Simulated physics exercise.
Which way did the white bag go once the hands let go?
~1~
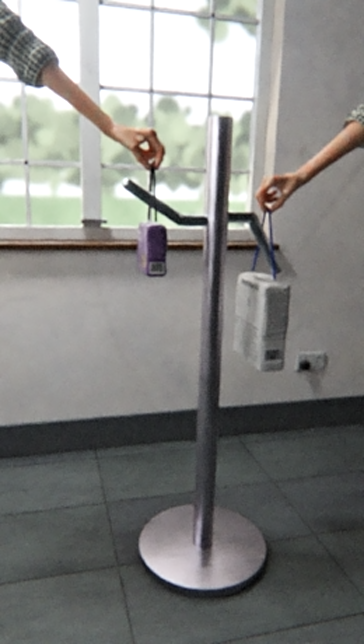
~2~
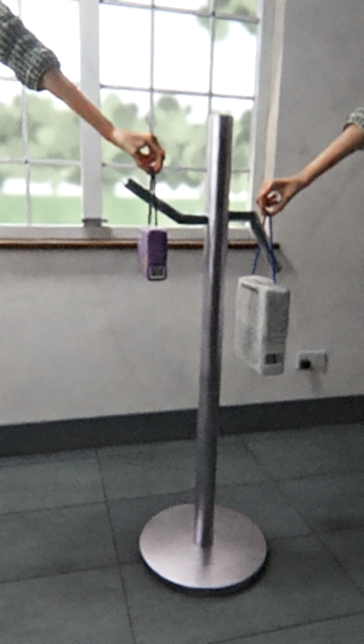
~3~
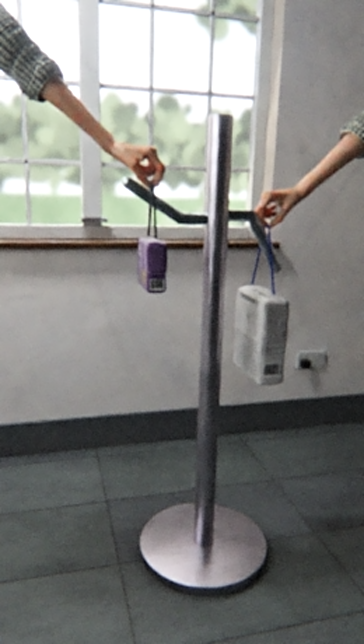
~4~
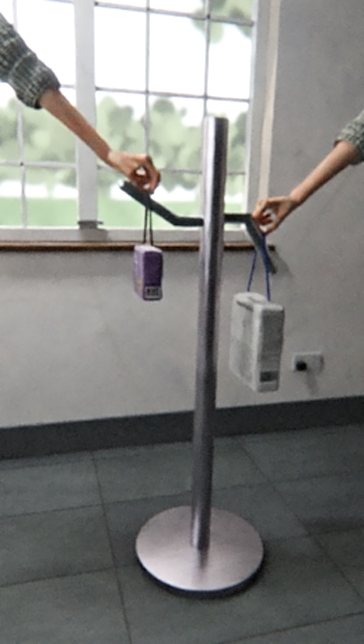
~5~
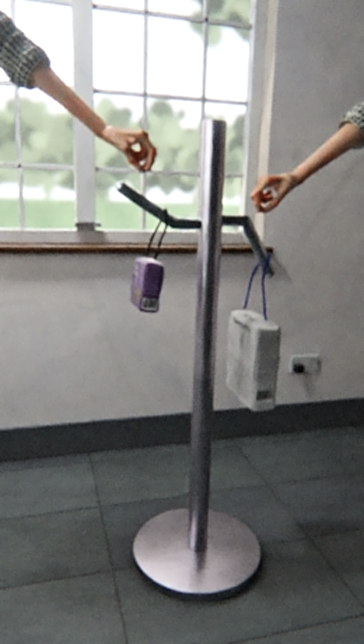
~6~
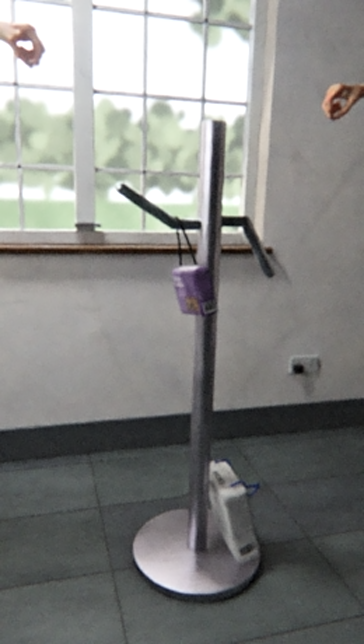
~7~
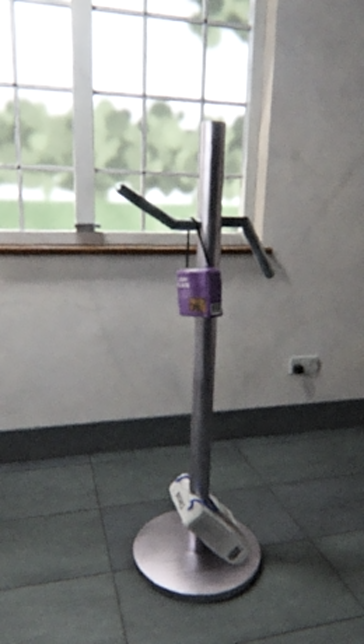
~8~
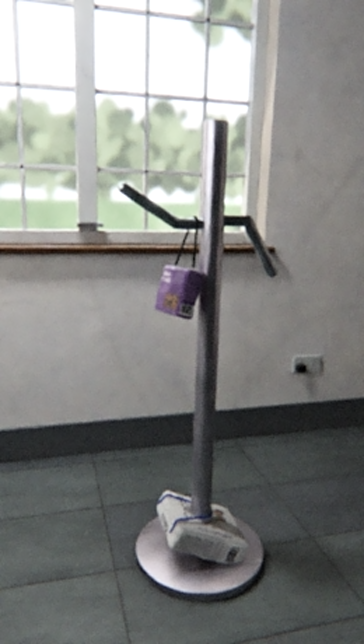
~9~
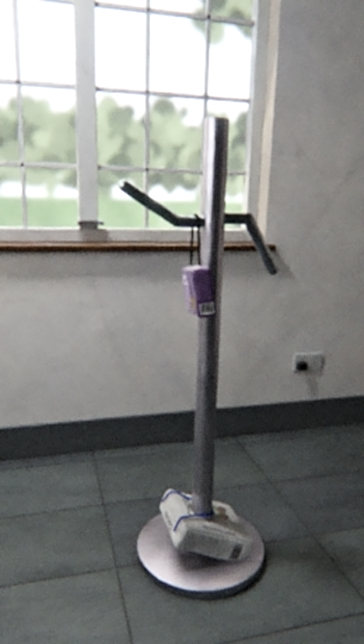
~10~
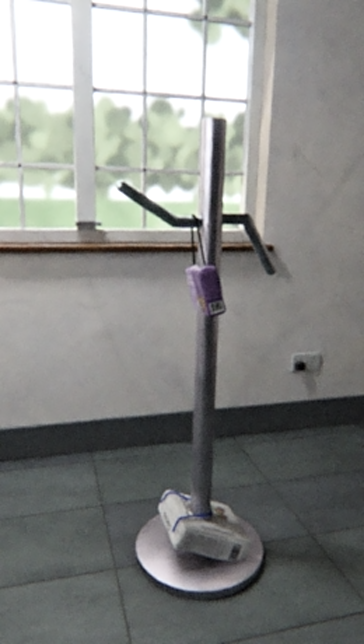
The white bag went down, ending up on the base of the post.
